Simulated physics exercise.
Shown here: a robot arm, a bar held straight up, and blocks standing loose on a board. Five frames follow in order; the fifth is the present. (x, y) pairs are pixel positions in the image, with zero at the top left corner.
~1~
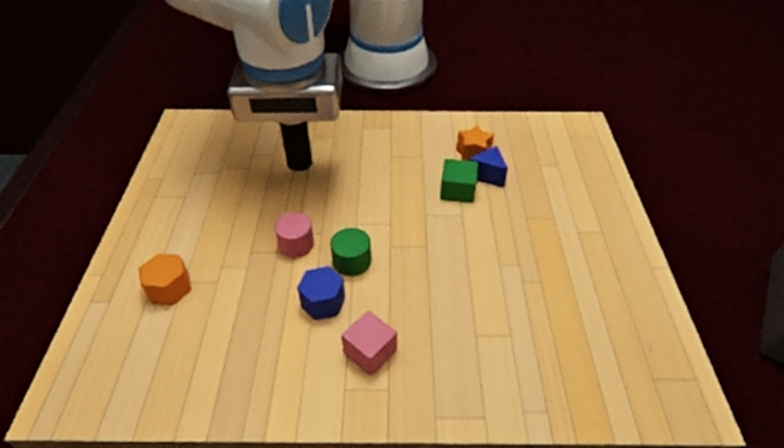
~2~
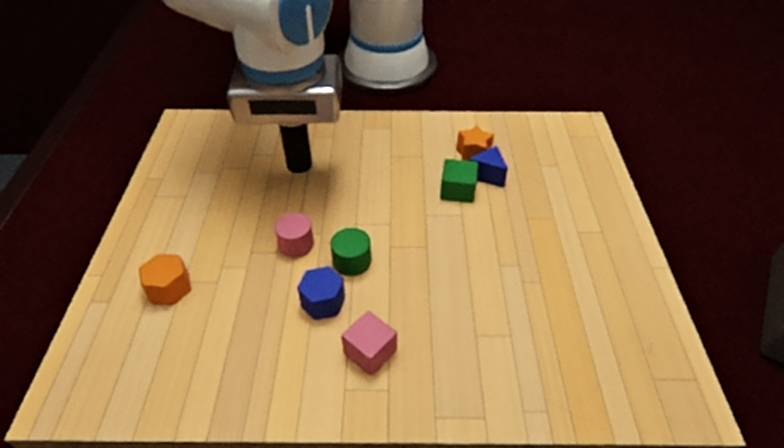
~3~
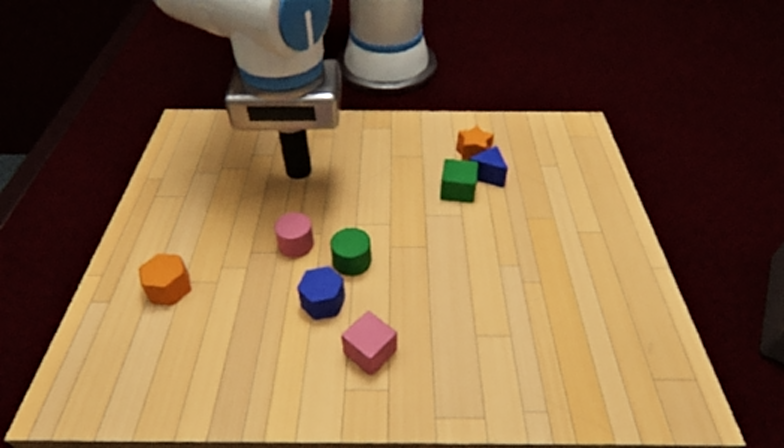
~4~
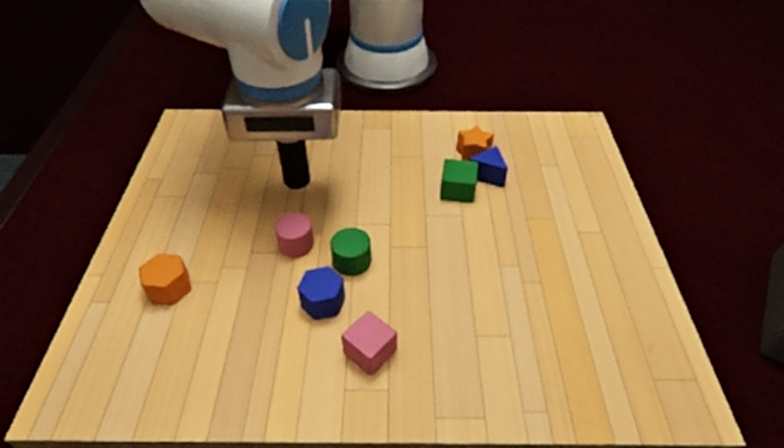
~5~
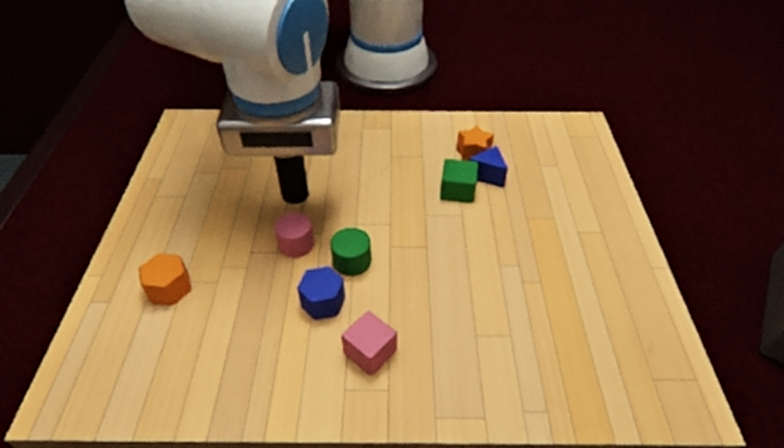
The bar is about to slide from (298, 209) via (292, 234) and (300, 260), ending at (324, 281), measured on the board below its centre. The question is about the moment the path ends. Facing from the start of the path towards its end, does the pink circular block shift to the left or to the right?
Well, taking the path from its start to its end as straight ahead, the pink circular block moves to the right.
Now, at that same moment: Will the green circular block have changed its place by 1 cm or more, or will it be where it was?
The green circular block will stay where it is.
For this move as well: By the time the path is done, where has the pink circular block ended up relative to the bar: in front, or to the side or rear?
It slides aside on the way.
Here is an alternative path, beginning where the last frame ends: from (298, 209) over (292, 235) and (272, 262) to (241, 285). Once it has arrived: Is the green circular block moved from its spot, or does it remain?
It gets no push and keeps its place.
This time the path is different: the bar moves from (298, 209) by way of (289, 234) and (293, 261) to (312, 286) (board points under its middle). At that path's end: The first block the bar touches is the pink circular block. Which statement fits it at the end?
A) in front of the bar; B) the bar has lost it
The one that fits is A, in front of the bar.
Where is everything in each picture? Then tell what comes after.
The first frame shows bar tip at (300, 163); block tops, pink circular block at (293, 225); blue hexagonal block at (320, 283); green circular block at (350, 241).
The second frame shows bar at (300, 165); blocks unchanged.
The third frame shows bar at (299, 171); blocks unchanged.
The fourth frame shows bar at (297, 181); blocks unchanged.
The fifth frame shows bar at (295, 195); pink circular block at (293, 225); blue hexagonal block at (320, 283); green circular block at (350, 241).
The first path, step by step. One third of the way, bar at (289, 222); pink circular block at (293, 240).
Two thirds of the way, bar at (299, 247); pink circular block at (299, 268); blue hexagonal block at (324, 293), turned 20° anticlockwise.
At the end, bar at (323, 268); pink circular block at (299, 287); blue hexagonal block at (331, 309), turned 55° anticlockwise; green circular block in place.
